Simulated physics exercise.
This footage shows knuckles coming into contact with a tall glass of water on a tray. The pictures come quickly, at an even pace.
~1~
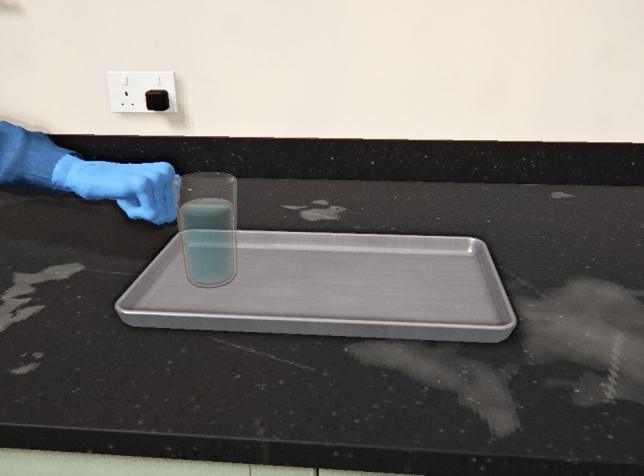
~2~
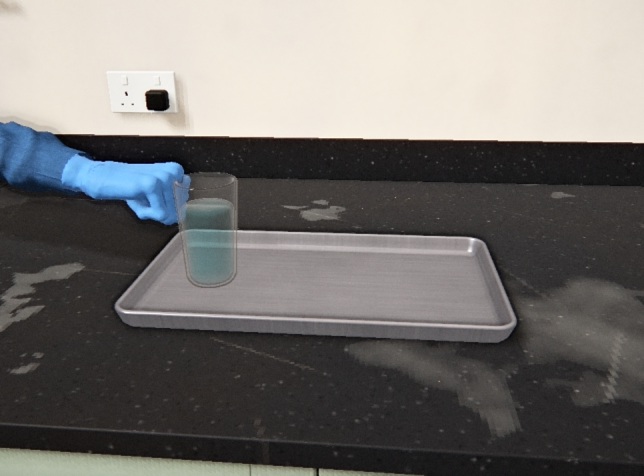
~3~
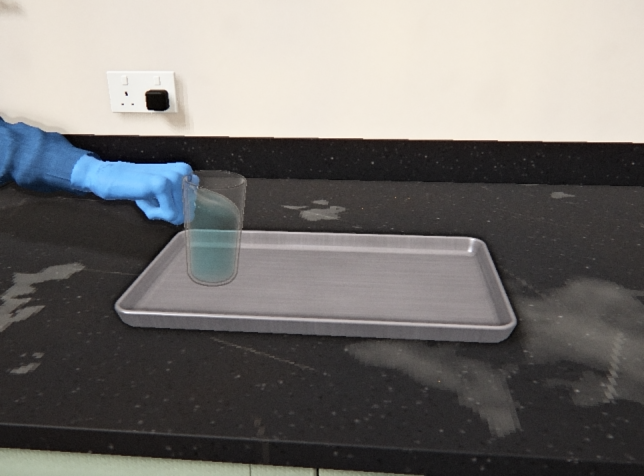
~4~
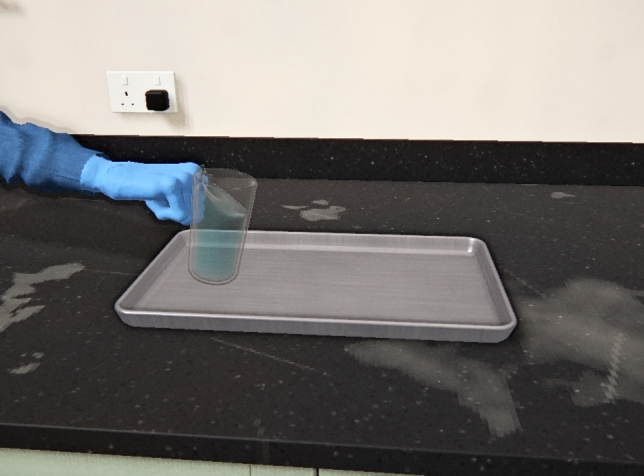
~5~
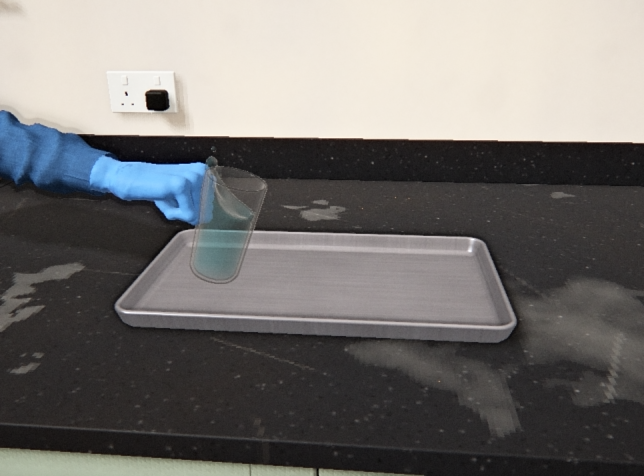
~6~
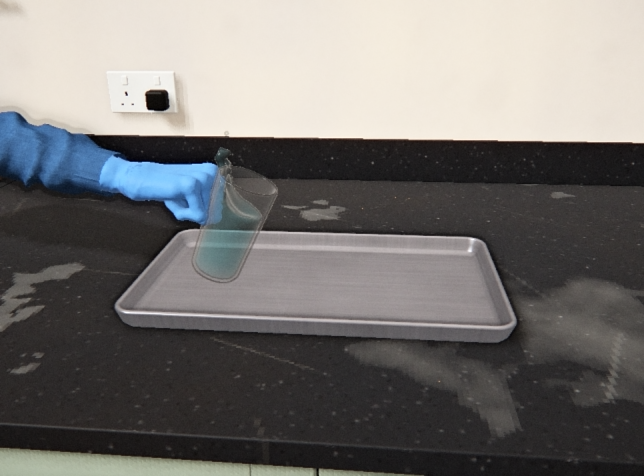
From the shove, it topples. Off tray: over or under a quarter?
The share that runs off the tray is above a quarter.
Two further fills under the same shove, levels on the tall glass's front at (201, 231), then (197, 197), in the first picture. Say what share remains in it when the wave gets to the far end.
Well, it keeps something like 55 per cent in the first case and 45 per cent in the second.
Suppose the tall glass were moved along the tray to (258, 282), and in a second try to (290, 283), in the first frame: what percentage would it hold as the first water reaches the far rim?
Estimate: 60 % then 75 %.
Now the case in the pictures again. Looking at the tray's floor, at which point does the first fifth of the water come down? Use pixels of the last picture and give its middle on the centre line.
About (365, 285).
A moment on, the tall glass is falling and 97 per cent is in the glass, 0 on the tray and 3 above or beyond its rim.
Next, the tall glass lies on its side and 56 per cent is in the glass, 36 on the tray and 8 above or beyond its rim.
Then the tall glass lies on its side and 30 per cent is in the glass, 54 on the tray and 16 above or beyond its rim.
Later the tall glass lies on its side and 16 per cent is in the glass, 51 on the tray and 33 above or beyond its rim.
In the end 67 per cent is held by tray and glass, 33 is off the tray.
